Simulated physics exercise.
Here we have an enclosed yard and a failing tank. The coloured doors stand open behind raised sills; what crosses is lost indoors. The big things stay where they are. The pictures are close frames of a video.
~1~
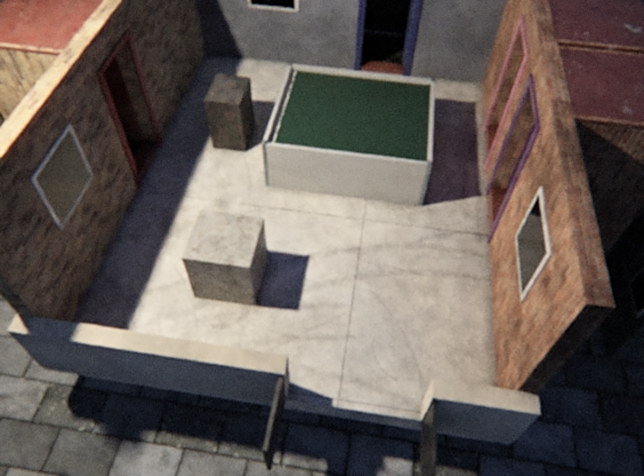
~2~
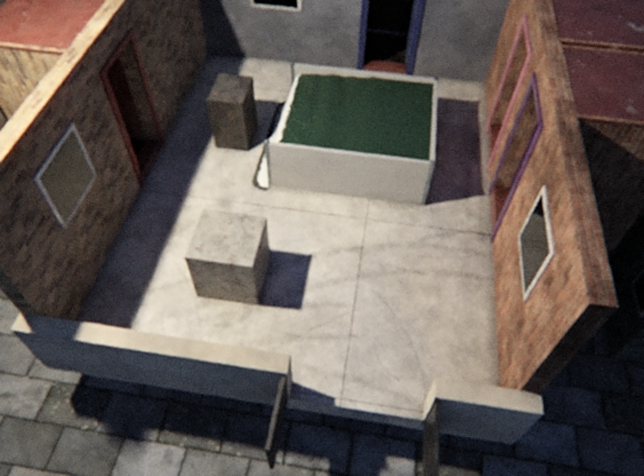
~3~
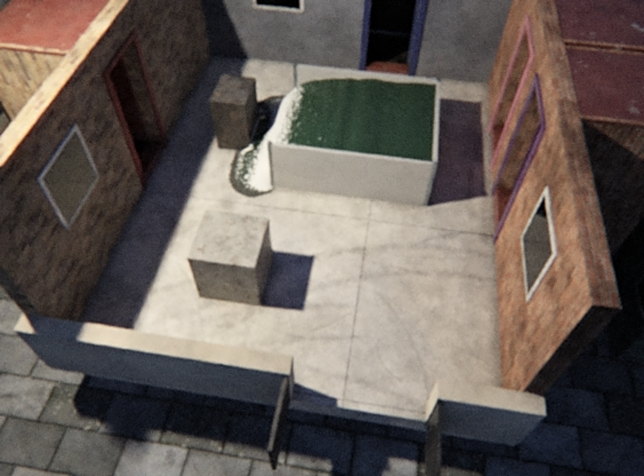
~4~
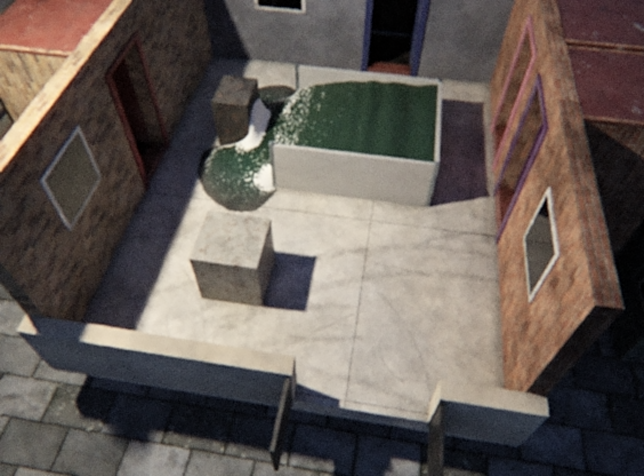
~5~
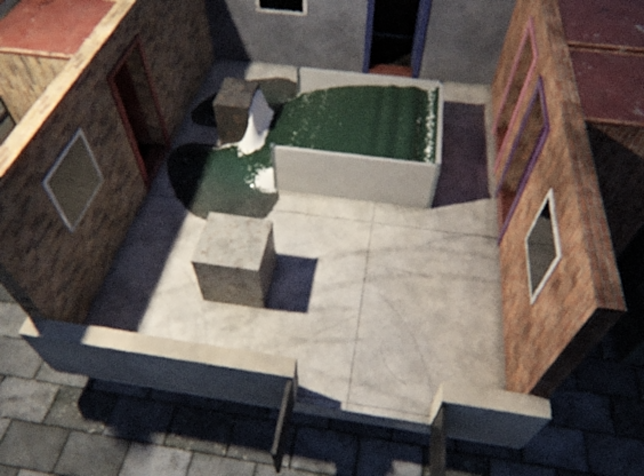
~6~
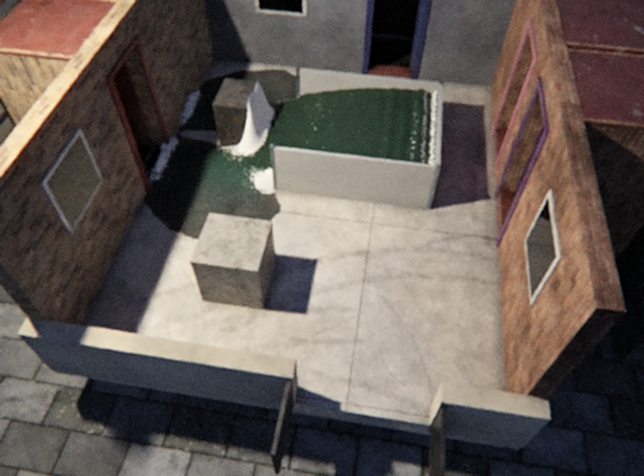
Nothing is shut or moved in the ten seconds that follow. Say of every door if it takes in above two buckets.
In the end: The red door lets in a lot; the purple door admits no more than that; the blue door admits no more than that; the pink door admits no more than that.
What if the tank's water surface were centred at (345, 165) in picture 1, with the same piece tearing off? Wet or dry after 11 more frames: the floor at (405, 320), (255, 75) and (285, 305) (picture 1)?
In turn: Clear, under water, not flooded.
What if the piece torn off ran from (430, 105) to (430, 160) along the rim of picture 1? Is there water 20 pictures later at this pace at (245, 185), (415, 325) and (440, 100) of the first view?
In that order: Not flooded, under water, wet.
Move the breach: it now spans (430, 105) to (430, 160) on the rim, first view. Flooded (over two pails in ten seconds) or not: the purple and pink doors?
One by one: Purple takes more, pink floods.
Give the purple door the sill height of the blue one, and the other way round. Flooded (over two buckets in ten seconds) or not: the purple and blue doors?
My reading: The purple door goes over; the blue door holds.
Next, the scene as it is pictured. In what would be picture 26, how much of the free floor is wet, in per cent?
Roughly 65 per cent.
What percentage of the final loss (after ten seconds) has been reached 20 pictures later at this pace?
Near 55 in a hundred.
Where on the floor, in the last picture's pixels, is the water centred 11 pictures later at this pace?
I would point to (273, 154).
A moment on, water covers 30 % of the floor; the red door far over two buckets in, the purple door not reached, the blue door not reached, the pink door not reached.
Next, water covers 40 % of the floor; the red door far over two buckets in, the purple door not reached, the blue door not reached, the pink door not reached.
Then, water covers 65 % of the floor; the red door far over two buckets in, the purple door not reached, the blue door wet at the sill, nothing in, the pink door not reached.
Later, water covers 95 % of the floor; the red door far over two buckets in, the purple door wet at the sill, nothing in, the blue door wet at the sill, nothing in, the pink door wet at the sill, nothing in.
In the end, water covers 100 % of the floor; the red door far over two buckets in, the purple door wet at the sill, nothing in, the blue door under two buckets in, the pink door wet at the sill, nothing in.
